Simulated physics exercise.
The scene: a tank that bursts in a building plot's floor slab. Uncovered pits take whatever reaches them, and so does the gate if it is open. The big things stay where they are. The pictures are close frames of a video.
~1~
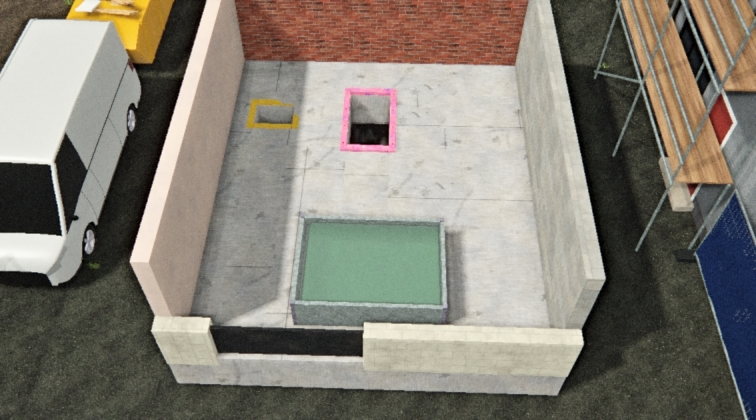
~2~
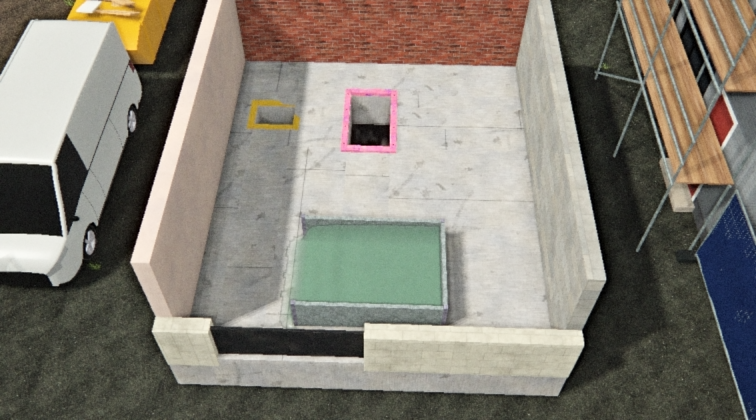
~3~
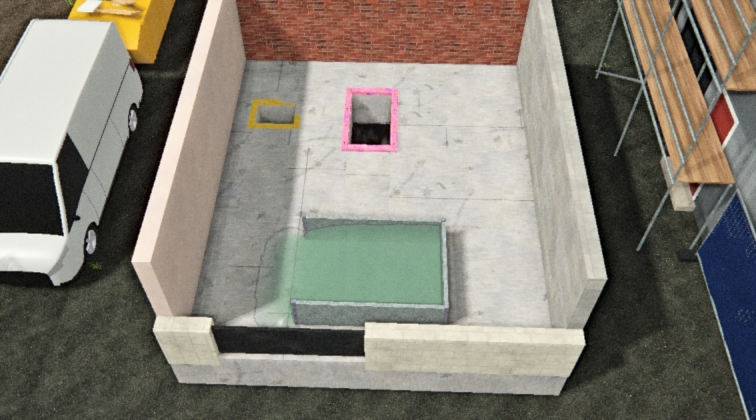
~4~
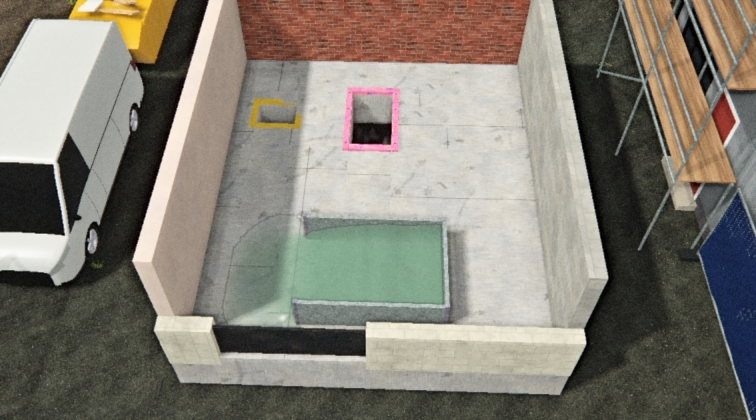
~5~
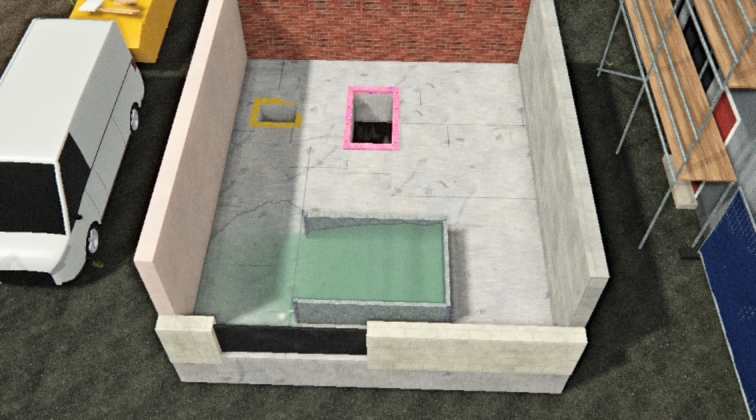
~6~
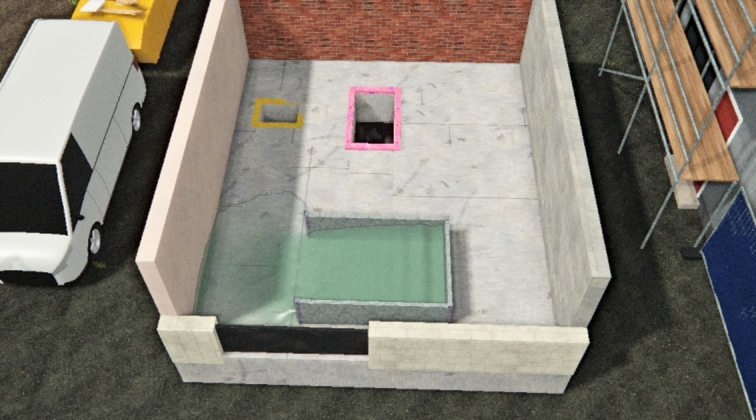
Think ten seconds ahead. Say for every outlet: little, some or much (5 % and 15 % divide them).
The gate takes not even 5 %; the pink pit takes not even 5 %; the yellow pit takes above 15 %.
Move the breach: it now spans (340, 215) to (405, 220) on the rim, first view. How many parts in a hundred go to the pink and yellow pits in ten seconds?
Roughly, in per cent: Pink 20, yellow 20.
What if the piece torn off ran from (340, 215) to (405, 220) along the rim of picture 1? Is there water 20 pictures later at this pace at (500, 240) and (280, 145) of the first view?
In that order: Not flooded, covered.
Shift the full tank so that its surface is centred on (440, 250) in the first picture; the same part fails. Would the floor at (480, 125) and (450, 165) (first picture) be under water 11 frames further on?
In that order: Free of water, no water.
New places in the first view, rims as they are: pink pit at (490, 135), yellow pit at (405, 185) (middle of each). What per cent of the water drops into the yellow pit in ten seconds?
In per cent: Yellow 6.
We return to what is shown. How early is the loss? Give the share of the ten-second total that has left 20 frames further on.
Roughly 20 per cent.
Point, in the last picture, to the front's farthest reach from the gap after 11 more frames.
Close to (241, 102).
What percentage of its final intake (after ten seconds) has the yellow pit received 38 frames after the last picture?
Near 55 in a hundred.
A moment on, water covers 15 % of the floor; the gate 0 %, the pink pit 0 %, the yellow pit 0 %.
Next, water covers 20 % of the floor; the gate 0 %, the pink pit 0 %, the yellow pit 0 %.
Then, water covers 40 % of the floor; the gate 0 %, the pink pit 0 %, the yellow pit 6 %.
Later, water covers 65 % of the floor; the gate 0 %, the pink pit 1 %, the yellow pit 16 %.
In the end, water covers 90 % of the floor; the gate 0 %, the pink pit 1 %, the yellow pit 29 %.
